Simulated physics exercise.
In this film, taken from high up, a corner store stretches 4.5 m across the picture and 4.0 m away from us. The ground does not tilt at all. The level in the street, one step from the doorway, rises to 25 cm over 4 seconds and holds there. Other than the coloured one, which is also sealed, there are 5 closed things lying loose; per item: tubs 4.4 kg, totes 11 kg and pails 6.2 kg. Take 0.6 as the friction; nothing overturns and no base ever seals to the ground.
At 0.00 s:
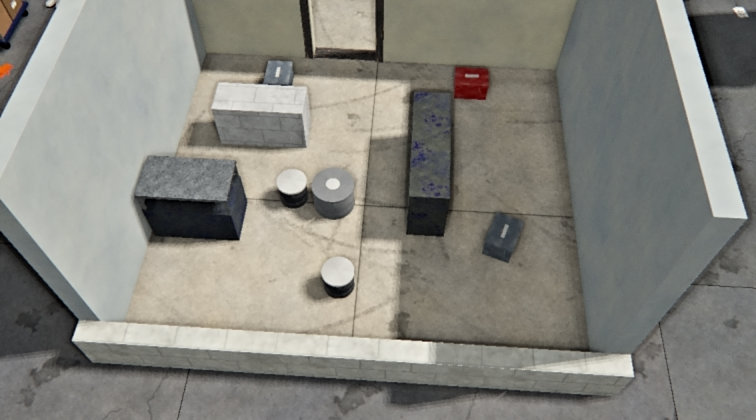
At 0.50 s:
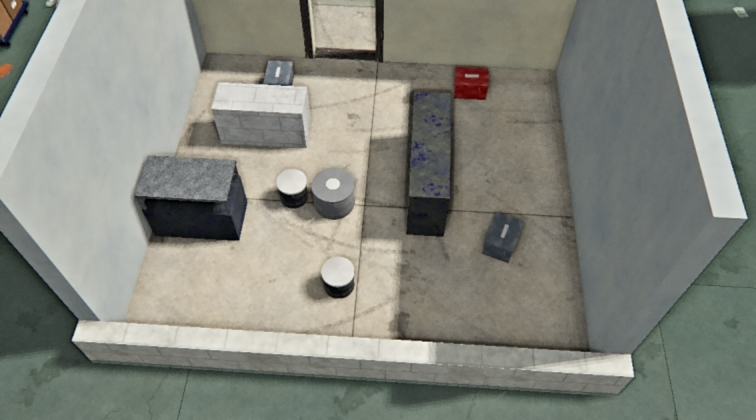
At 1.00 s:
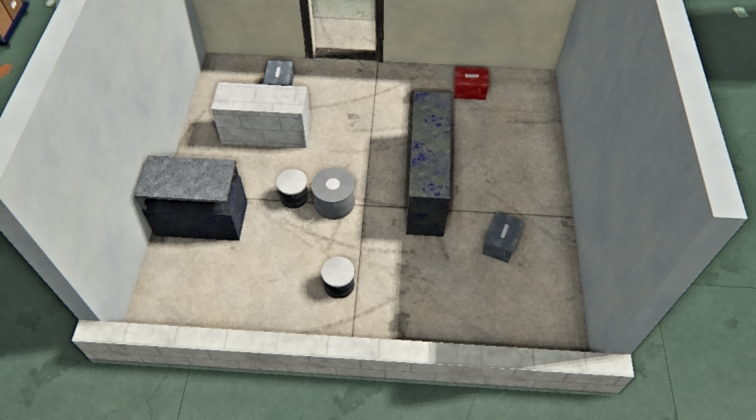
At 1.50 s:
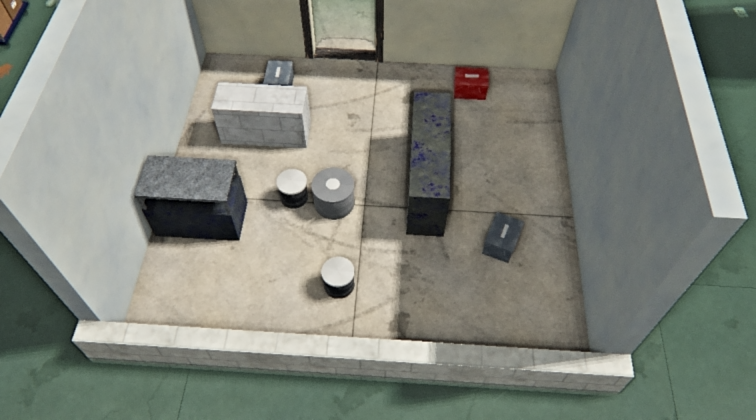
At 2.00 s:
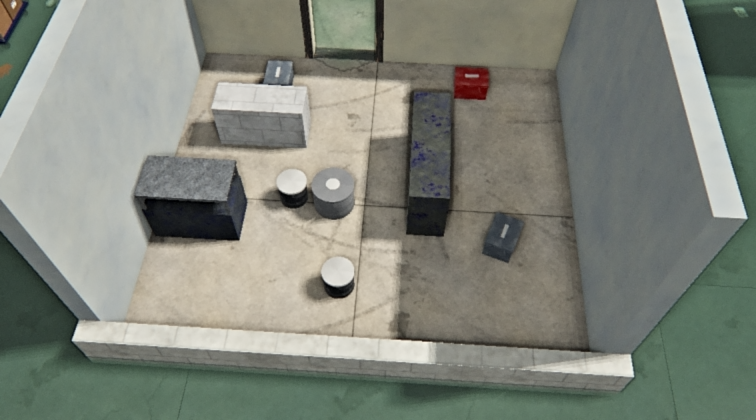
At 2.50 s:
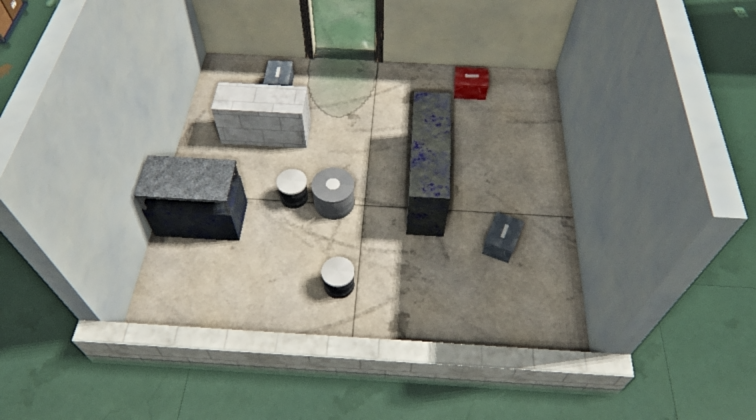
A walled room with blocks, drums and boxes stayed completely still while the ground outside turned from gray to green, and then a small greenish patch of water spread in through the doorway.
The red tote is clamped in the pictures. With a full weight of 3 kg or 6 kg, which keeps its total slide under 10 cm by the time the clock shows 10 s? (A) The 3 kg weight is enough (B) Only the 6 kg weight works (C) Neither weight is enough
A.
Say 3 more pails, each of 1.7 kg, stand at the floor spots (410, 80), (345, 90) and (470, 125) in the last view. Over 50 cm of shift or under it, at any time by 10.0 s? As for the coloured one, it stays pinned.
Order as asked: Stays within / goes beyond / goes beyond.
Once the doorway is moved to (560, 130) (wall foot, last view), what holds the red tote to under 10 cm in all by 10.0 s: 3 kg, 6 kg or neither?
Then no mass works.
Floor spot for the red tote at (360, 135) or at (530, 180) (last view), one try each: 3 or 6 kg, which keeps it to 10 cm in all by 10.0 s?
Both masses fail; both masses fail.
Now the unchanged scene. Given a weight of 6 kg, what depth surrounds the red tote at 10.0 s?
Something like 3 centimetres.
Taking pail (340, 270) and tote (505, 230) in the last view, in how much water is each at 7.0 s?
8 and 0 cm.
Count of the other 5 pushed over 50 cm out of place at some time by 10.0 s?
I count 2 of them.
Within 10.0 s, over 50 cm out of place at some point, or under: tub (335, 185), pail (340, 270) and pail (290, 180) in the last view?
Well, that's beyond half a metre, beyond half a metre, and below half a metre.
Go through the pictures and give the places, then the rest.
In the first frame, the red tote at (472, 76), on the bottom; water covers 0.0 m2; 0 of 6 have shifted.
In the second frame, the red tote at (472, 76), on the bottom; 0.0 m2 under water; 0 of 6 have shifted.
In the third frame, the red tote at (472, 76) rests on the ground; water covers 0.0 m2; 0 of 6 have shifted.
In the fourth frame, the red tote at (472, 76) rests on the ground; 0.0 m2 under water; 0 of 6 have shifted.
In the fifth frame, the red tote at (472, 76) rests on the ground; 0.1 m2 under water; 0 of 6 have shifted.
In the sixth frame, the red tote at (472, 76) rests on the ground; water covers 0.6 m2; 0 of 6 have shifted.
After 3.5 s the red tote would be 0 cm from its start with 3 kg and 0 cm from its start with 6 kg; 0 cm of water round it then.
After 4.5 s the red tote would be 0 cm from its start with 3 kg and 0 cm from its start with 6 kg; 0 cm of water round it then.
After 7.0 s the red tote would be 0 cm from its start with 3 kg and 0 cm from its start with 6 kg; 1 cm of water round it then.
After 10.0 s the red tote would be 0 cm from its start with 3 kg and 0 cm from its start with 6 kg; 3 cm of water round it then.
